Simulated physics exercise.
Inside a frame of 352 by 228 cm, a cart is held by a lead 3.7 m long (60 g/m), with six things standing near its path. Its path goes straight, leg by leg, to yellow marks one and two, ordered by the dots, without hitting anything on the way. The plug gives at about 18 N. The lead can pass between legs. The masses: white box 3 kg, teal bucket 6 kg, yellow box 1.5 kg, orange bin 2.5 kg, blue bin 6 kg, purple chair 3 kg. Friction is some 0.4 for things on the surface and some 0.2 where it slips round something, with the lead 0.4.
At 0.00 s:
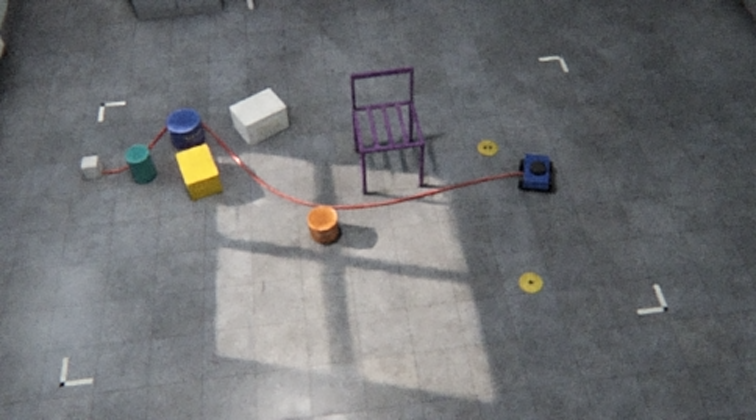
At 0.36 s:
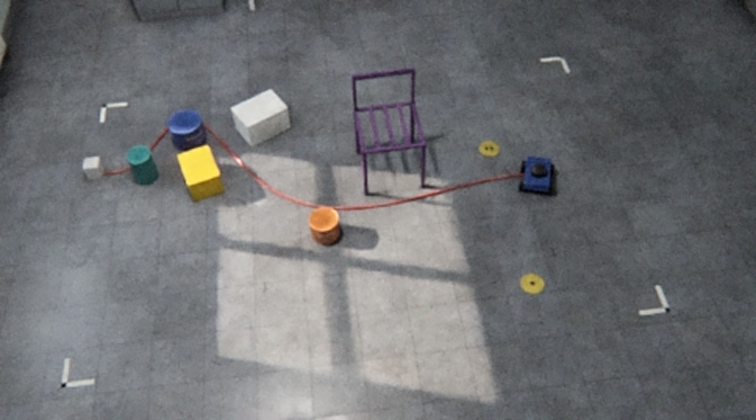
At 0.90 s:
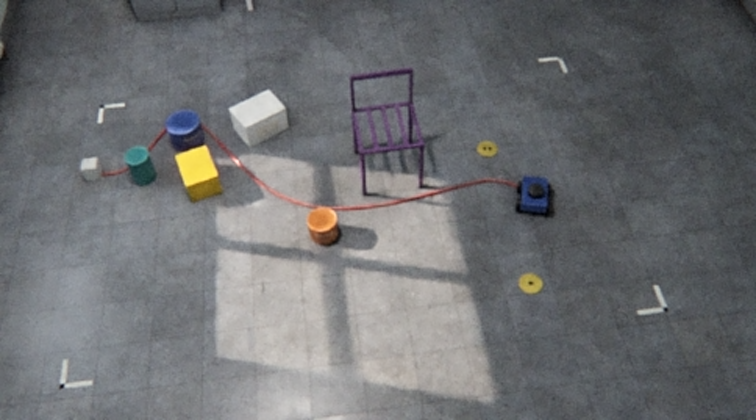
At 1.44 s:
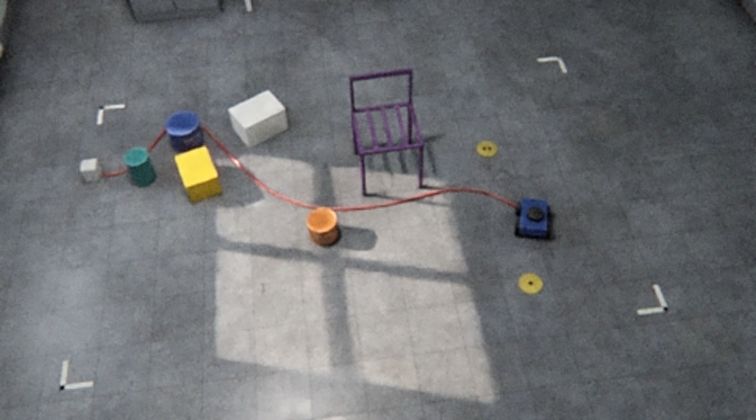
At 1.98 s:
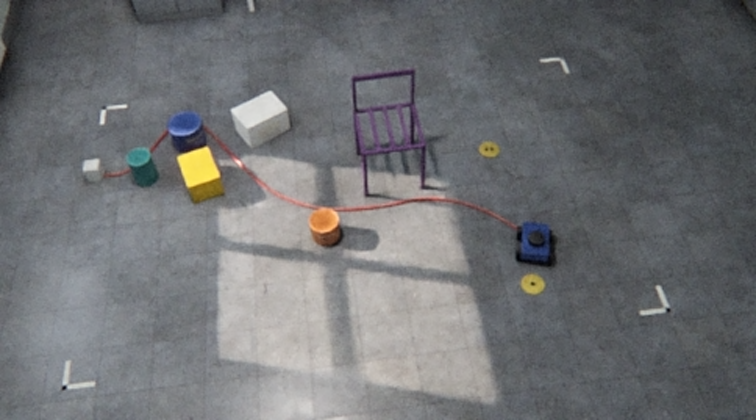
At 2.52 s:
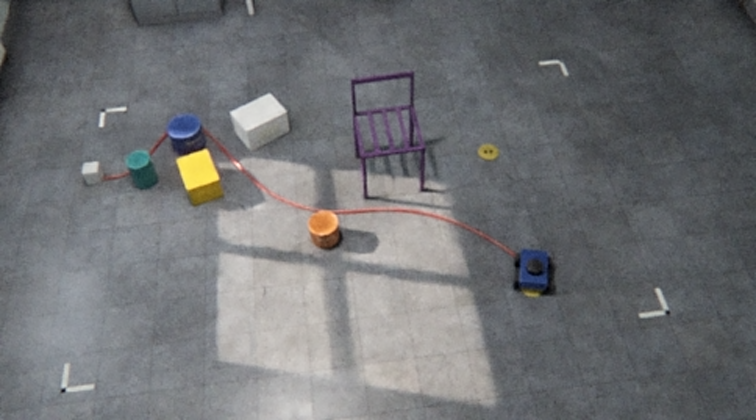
Small blue cart trailing a red cord past a purple chair, buckets and boxes, rolling down the gray floor onto a yellow marker.
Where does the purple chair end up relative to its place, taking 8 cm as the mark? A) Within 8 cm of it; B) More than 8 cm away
Within 8 cm of it (A).
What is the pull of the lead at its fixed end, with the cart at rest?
The pull at the fixed end comes to around 0 N.
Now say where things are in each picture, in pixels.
In the first picture, shows, purple chair (388, 125); marks (531, 283) (488, 148); lead runs through (209, 130) (270, 189) (479, 181); cart (535, 173).
In the second picture, shows, lead runs through (272, 189) (481, 182); cart (536, 175).
In the third picture, shows, lead runs through (270, 190) (479, 182); cart (533, 195).
In the fourth picture, shows, lead runs through (270, 191) (481, 192); cart (532, 217).
In the fifth picture, shows, lead runs through (272, 191) (484, 210); cart (534, 241).
In the sixth picture, shows, purple chair (388, 130); lead runs through (209, 135) (271, 194) (482, 235); cart (532, 268).
At 3.5 s, cart at (523, 258), lead slack at the fixed end; nothing else has moved.
At 4.4 s, cart at (510, 216), lead slack at the fixed end; nothing else has moved.
At 5.4 s, cart at (497, 178), lead slack at the fixed end; nothing else has moved.
At 6.3 s, cart at (488, 151), lead slack at the fixed end; nothing else has moved.
At 6.7 s, cart at (488, 151), lead slack at the fixed end; purple chair 0 cm off its start at (388, 129).
